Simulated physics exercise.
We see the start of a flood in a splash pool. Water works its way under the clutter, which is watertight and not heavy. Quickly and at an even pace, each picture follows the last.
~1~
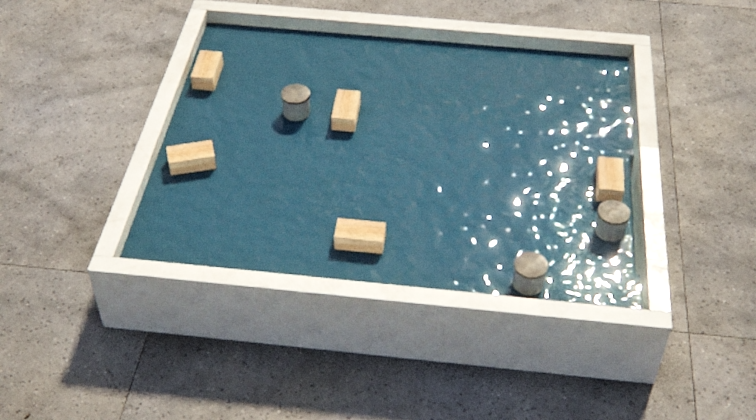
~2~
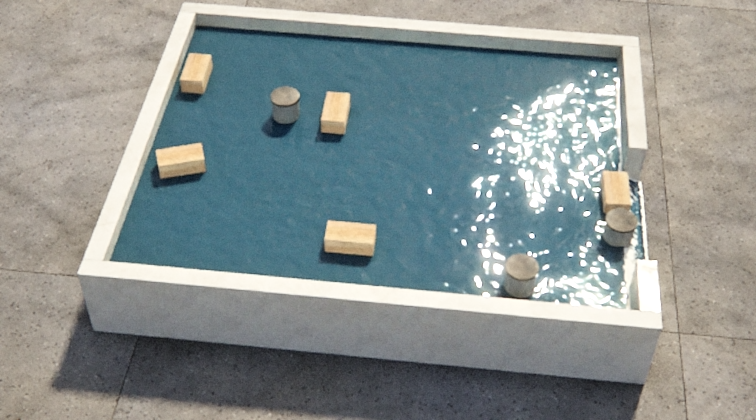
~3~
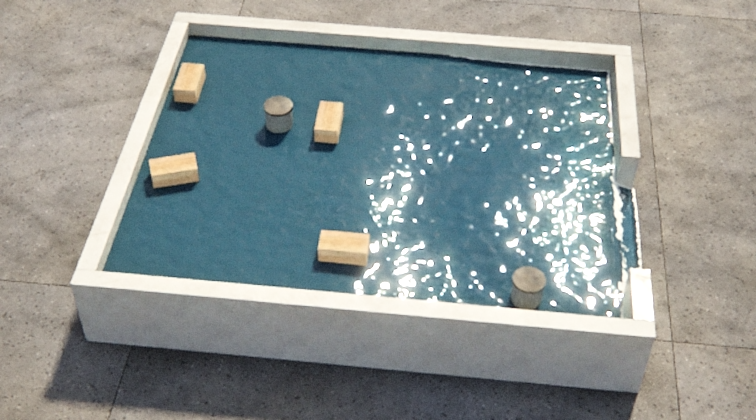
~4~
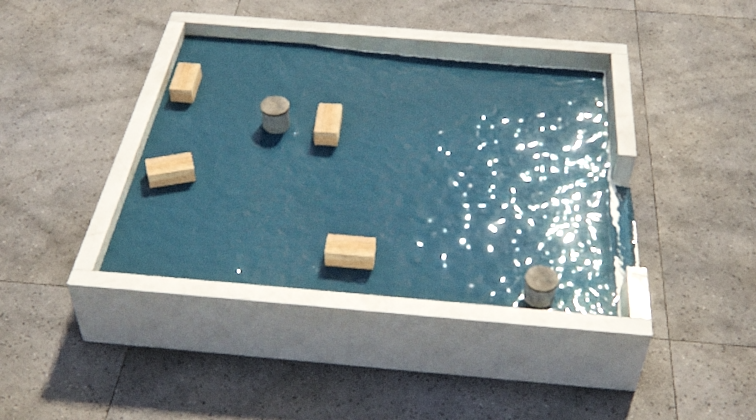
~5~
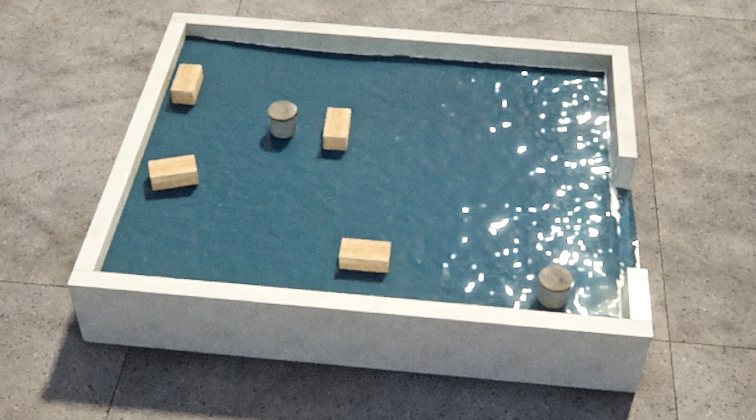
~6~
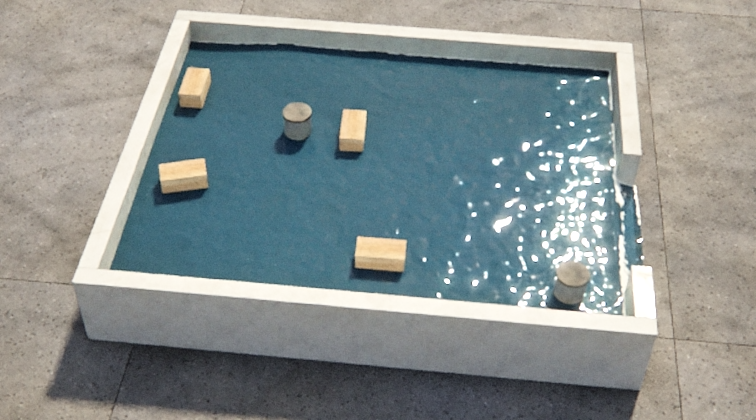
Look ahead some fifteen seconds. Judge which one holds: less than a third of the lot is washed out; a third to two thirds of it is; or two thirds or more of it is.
A third to two thirds of it is.
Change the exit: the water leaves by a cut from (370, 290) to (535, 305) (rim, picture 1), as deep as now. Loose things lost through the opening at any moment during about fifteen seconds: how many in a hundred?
Result: Close to 20 %.
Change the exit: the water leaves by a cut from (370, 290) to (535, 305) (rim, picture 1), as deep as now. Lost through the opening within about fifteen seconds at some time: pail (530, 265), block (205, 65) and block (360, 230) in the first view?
Taken in that order, the answers are swept away, not lost, swept away.
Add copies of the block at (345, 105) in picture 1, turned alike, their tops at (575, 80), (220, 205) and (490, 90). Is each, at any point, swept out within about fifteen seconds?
In sequence: Exits, never exits, exits.
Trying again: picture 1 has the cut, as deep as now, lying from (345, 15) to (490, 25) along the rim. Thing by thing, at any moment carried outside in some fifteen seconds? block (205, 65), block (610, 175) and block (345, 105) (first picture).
Object one: Remains; object two: Remains; object three: Leaves.
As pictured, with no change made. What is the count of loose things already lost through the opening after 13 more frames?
The number I arrive at is 3.
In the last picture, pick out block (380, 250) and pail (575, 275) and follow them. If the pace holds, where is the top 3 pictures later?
I'd say around (406, 255) for the first and around (614, 257) for the second.
A moment on, 2 of 8 are out; 6 afloat.
Next, 3 of 8 are out; 5 afloat.
Later, 3 of 8 are out; 5 afloat.
In the end, 4 of 8 are out; 4 afloat.
